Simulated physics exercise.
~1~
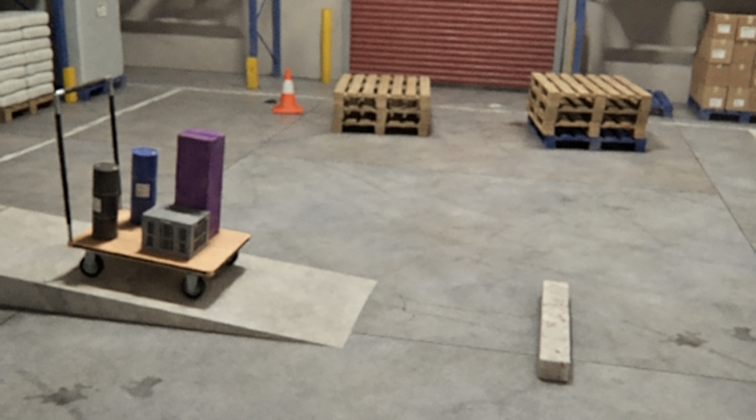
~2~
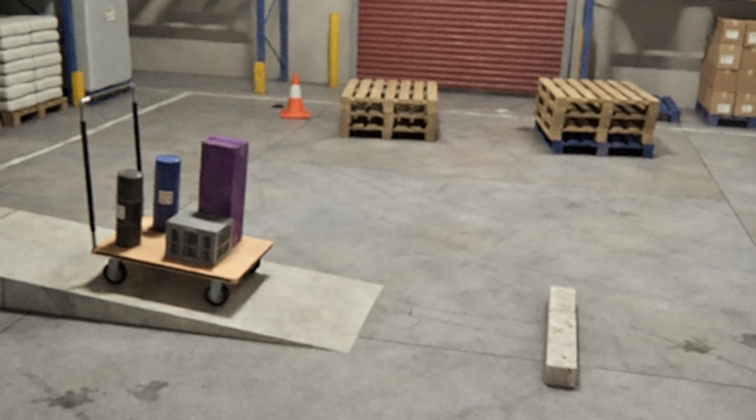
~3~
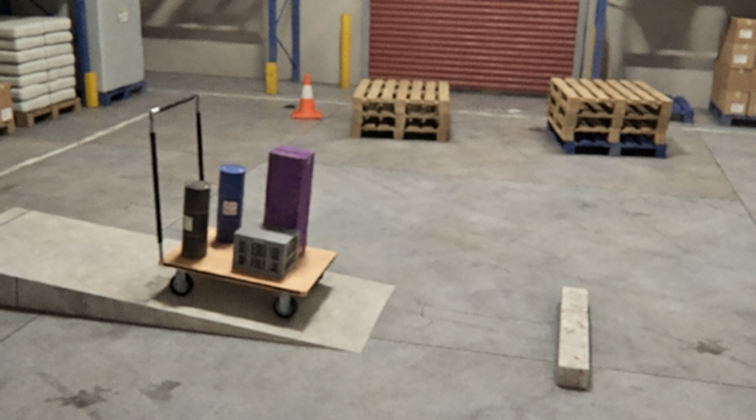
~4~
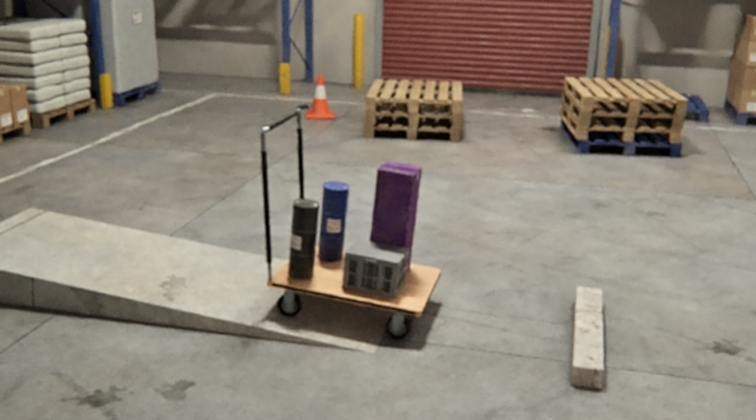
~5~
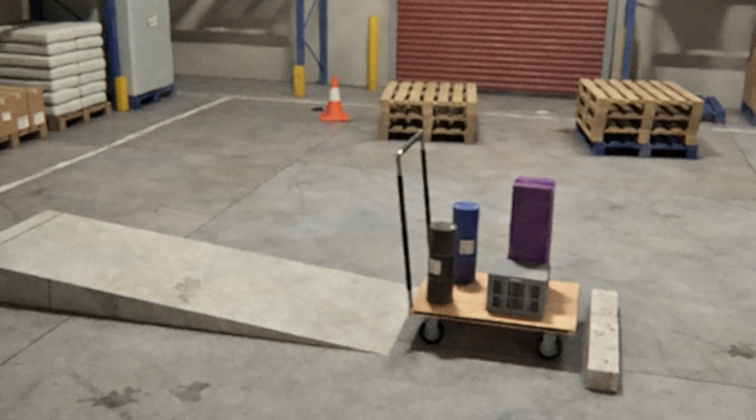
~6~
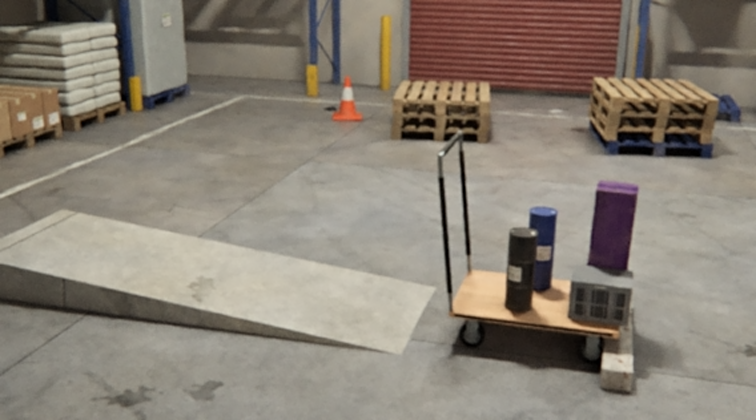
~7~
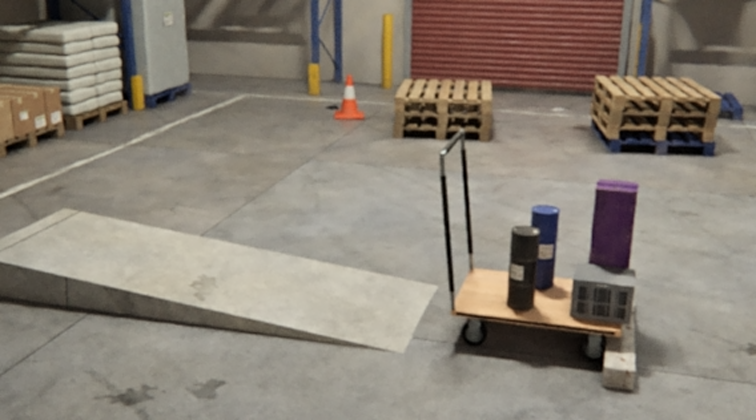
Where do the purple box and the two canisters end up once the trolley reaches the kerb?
The purple box, the black canister and the blue canister all stay on the trolley, still standing upright.
